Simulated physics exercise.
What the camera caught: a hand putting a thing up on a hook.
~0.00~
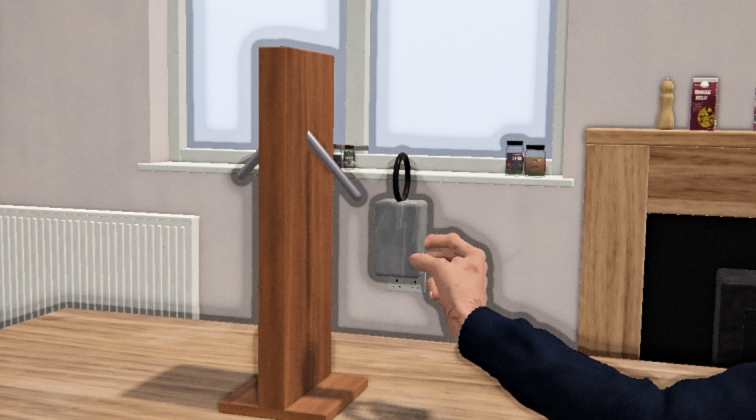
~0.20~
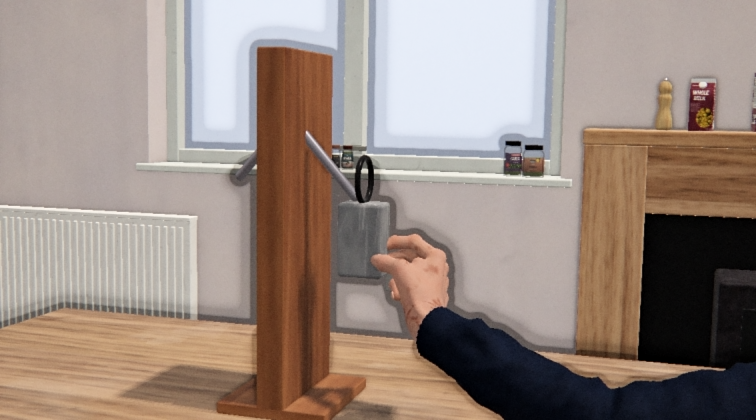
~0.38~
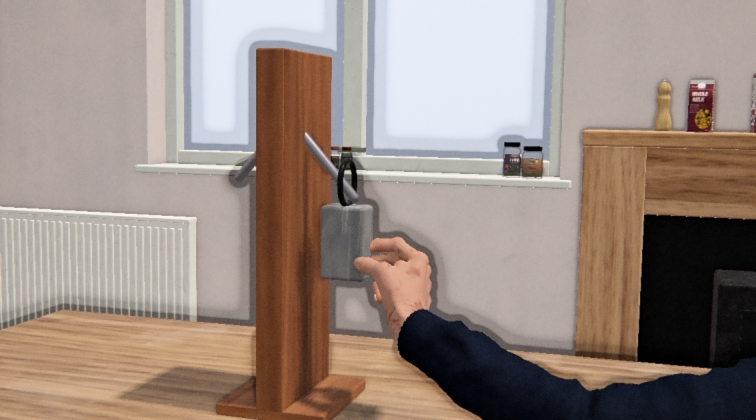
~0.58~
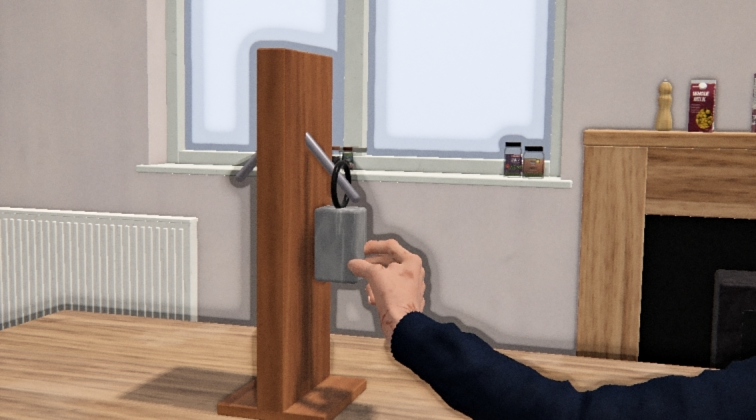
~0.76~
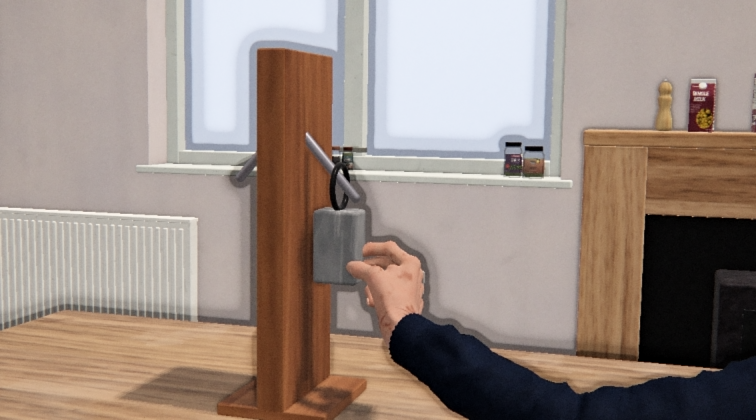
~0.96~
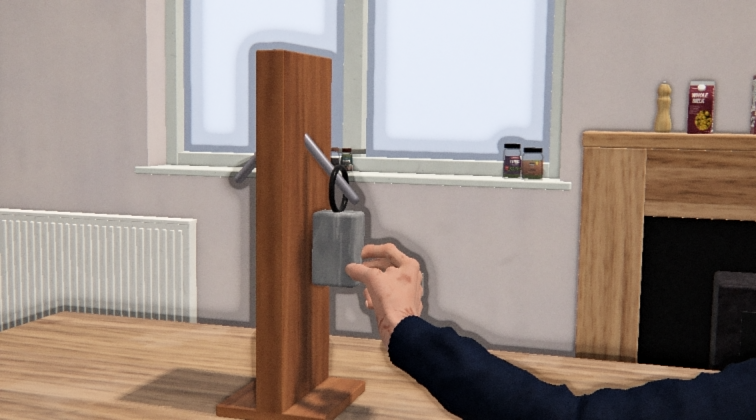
A hand moves a grey pouch left and hangs it on a wooden stand's peg.
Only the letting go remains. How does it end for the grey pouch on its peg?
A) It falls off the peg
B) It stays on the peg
The answer is A.
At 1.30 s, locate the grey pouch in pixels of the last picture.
I'd say roughly pixel (407, 376).
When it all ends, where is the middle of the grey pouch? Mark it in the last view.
Around (419, 398).
Around 1.12 s, grey pouch leaning 26° off how it started near (352, 276).
Around 1.22 s, grey pouch in the air near (376, 344).
Around 1.30 s, grey pouch in the air near (406, 375).
Finally (2.0 s), the grey pouch falls off, near (420, 398).
